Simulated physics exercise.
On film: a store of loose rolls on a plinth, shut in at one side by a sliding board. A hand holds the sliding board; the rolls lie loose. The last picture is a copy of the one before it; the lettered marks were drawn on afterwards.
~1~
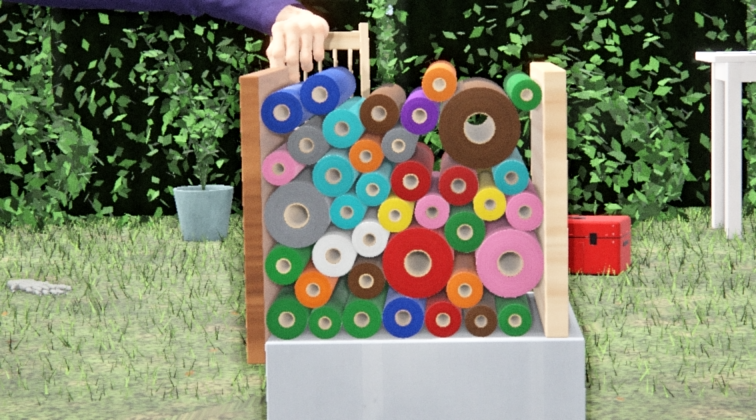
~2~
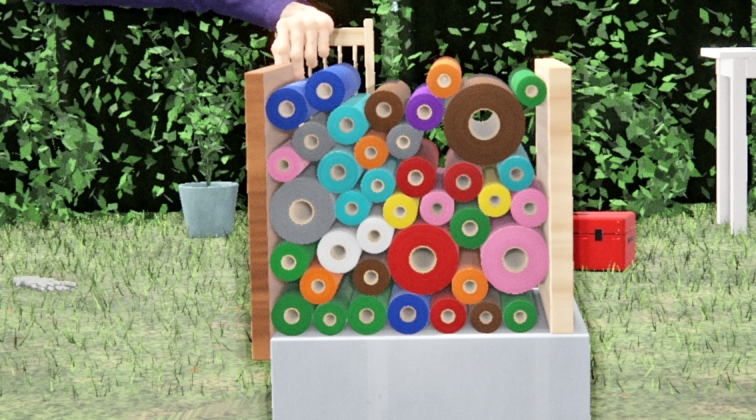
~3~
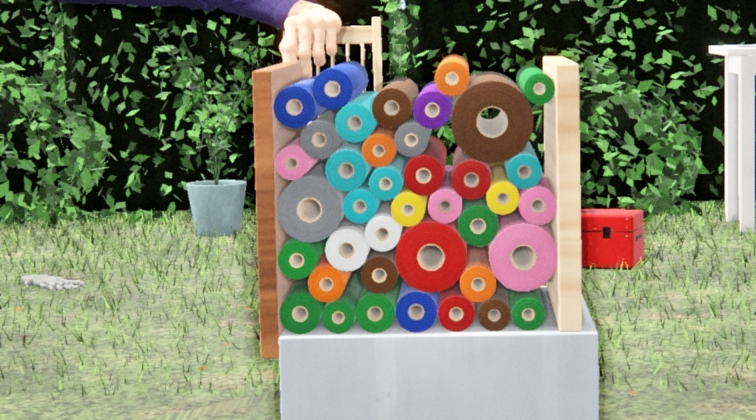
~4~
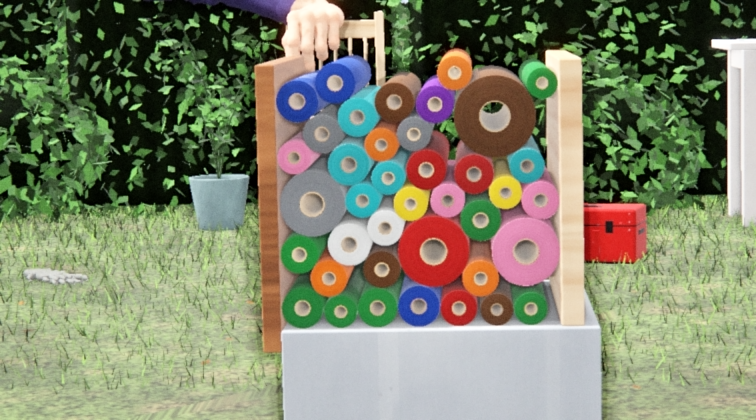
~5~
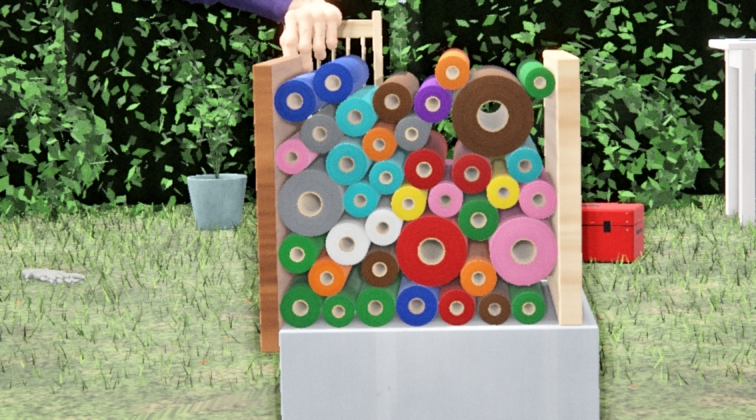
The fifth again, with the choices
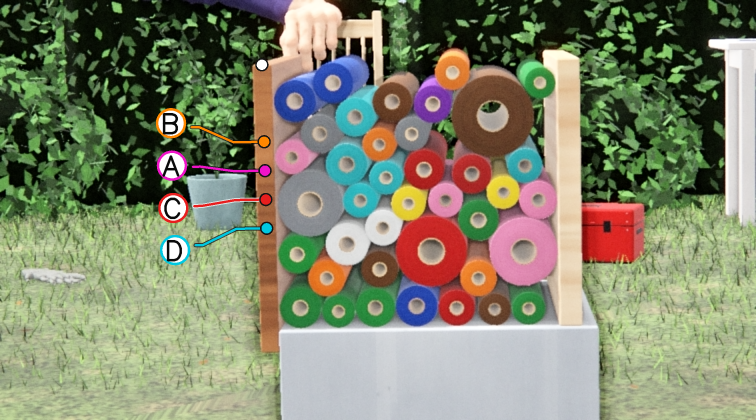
The footage shows a hand in a purple sleeve holding the left wooden board beside a stack of colourful rolls on a grey plinth outdoors; the view shifts slightly, while the hand, board and rolls show no clear movement.
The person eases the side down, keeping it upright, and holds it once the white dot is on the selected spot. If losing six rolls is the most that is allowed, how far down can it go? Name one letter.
Down to D.
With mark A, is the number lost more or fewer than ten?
At A, fewer than ten.
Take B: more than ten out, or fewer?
It loses fewer than ten.
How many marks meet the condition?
The number is four.
On the copy, A at (265, 171); B at (264, 142); C at (266, 199); D at (266, 228); the white dot at (262, 64).
On D. First, top of the board (274, 136).
Then, top of the board (277, 220).
Finally, top of the board (277, 227), four out over the board.
By contrast, A one out over the board; B none out over the board; C four out over the board.
